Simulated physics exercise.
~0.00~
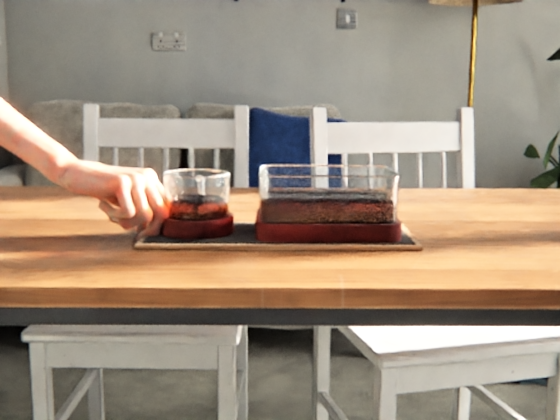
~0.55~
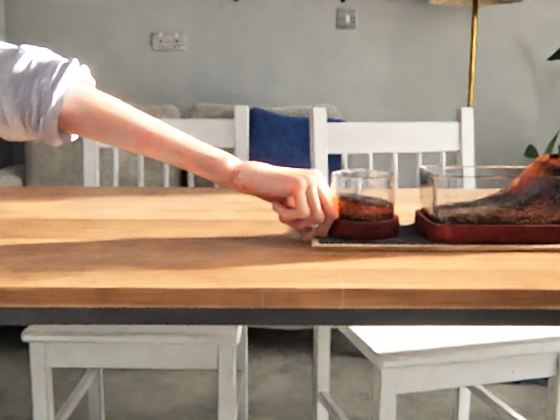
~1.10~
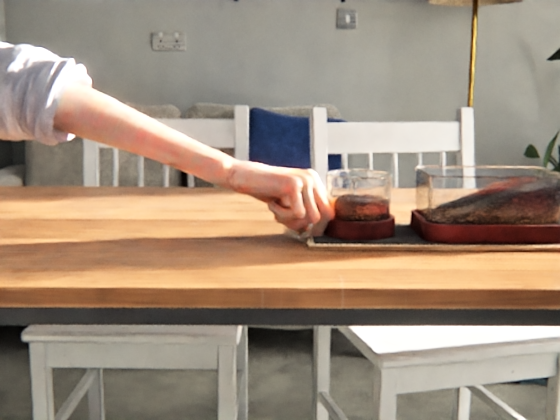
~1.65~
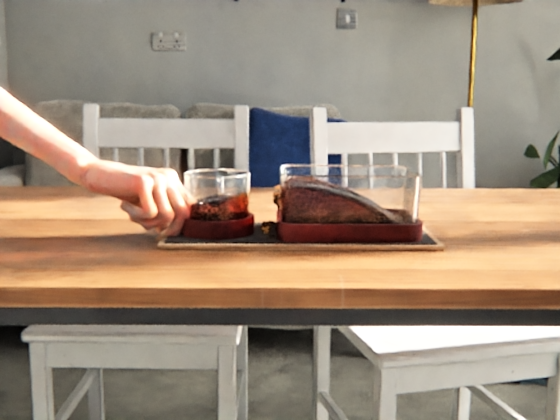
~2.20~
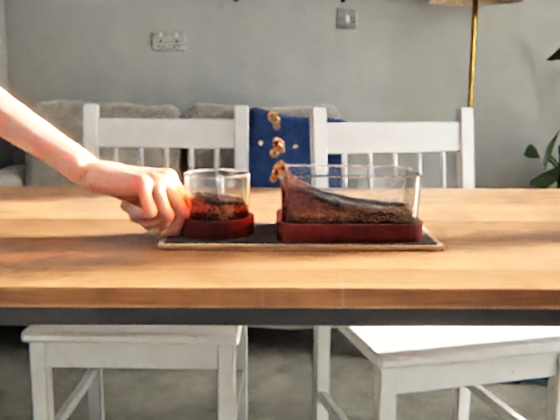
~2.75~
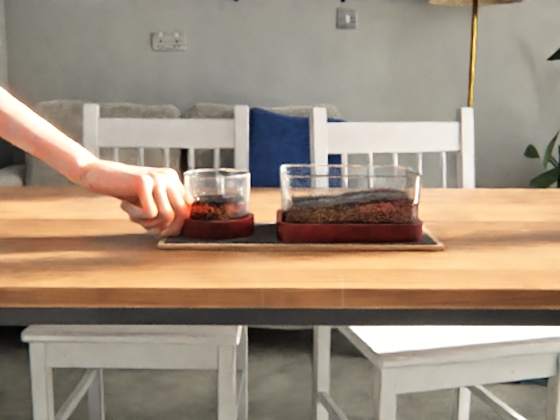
Dark liquid surging in a clear box as a hand slides its tray right, then back left, drops flying out before it settles.
